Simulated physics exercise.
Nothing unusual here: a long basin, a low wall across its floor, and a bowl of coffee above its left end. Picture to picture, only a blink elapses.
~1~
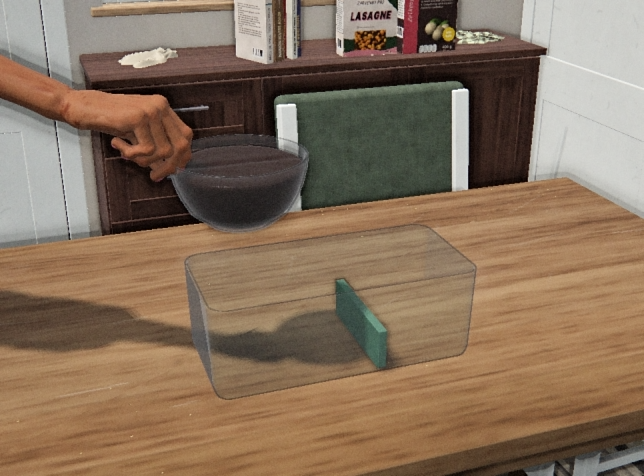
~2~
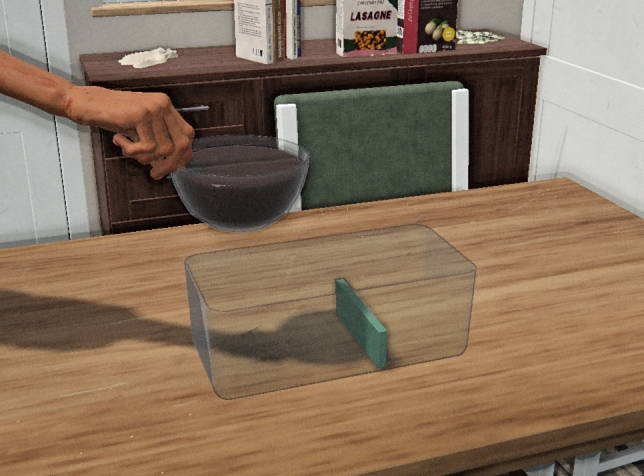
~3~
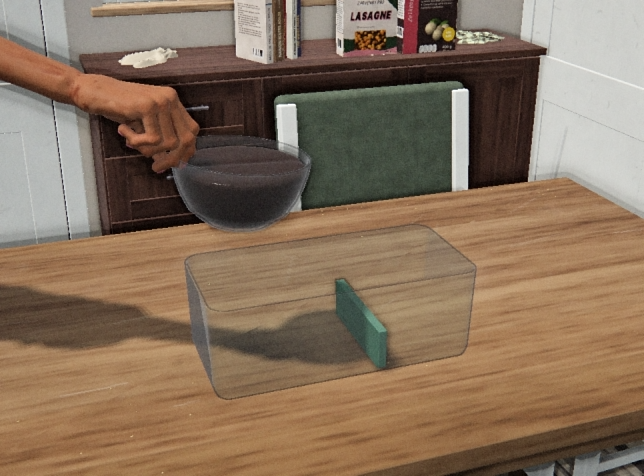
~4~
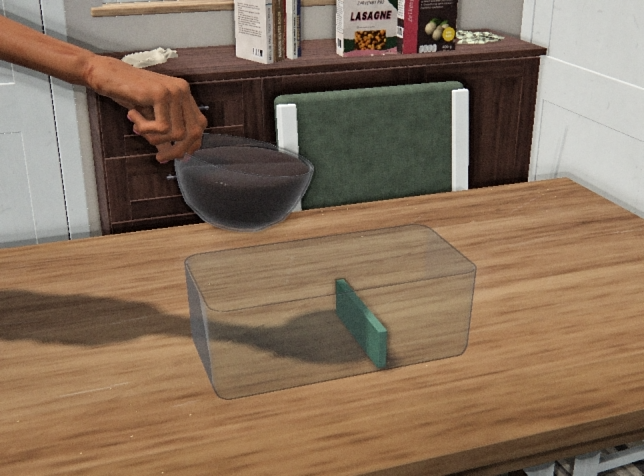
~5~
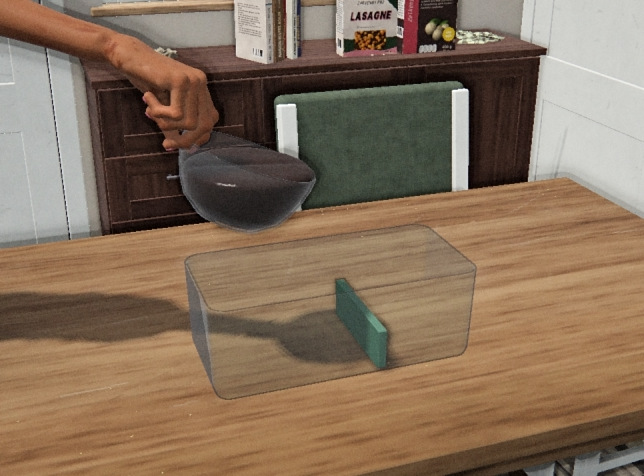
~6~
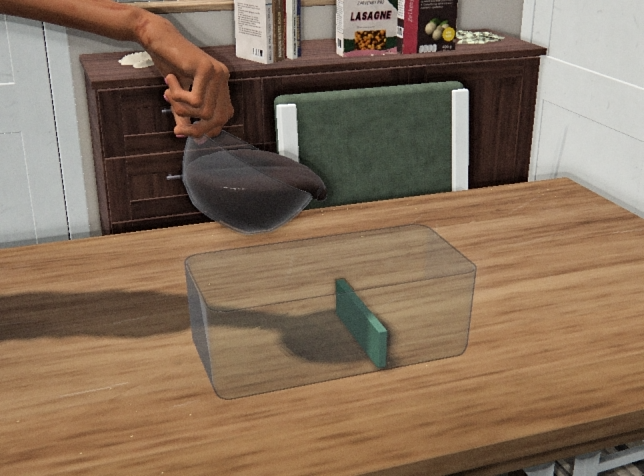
The video shows a hand holding a clear bowl of dark liquid above the left part of a transparent basin with a low green wall inside, then gradually tilting it rightward until the liquid reaches over the rim.
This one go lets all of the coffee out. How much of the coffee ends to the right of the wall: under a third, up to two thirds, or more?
Honestly, the portion right of the wall stays beneath a third.
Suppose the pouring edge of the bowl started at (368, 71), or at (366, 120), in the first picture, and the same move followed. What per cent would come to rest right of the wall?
In order: Close to 80 and 80 percent.
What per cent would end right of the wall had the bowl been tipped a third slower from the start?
I'd say roughly 35 in every hundred ends up there.
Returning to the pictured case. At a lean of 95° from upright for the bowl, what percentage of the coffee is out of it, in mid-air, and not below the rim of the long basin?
It's close to 25 %.
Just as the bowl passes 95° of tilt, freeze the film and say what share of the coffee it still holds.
Around 15 in a hundred has not poured out yet.
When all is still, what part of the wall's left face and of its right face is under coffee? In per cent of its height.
I get 40 % for the left and 20 % for the right.
A moment on, the tilt is 95° and 14 per cent is still to pour, 38 is left of the wall and 24 right of it.
Next, the tilt is 113° and 0 per cent is still to pour, 72 is left of the wall and 24 right of it.
Then the tilt is 113° and 0 per cent is still to pour, 72 is left of the wall and 24 right of it.
Later the tilt is 113° and 0 per cent is still to pour, 72 is left of the wall and 25 right of it.
At rest 71 per cent lies left of the wall, 25 right of it and 4 outside.
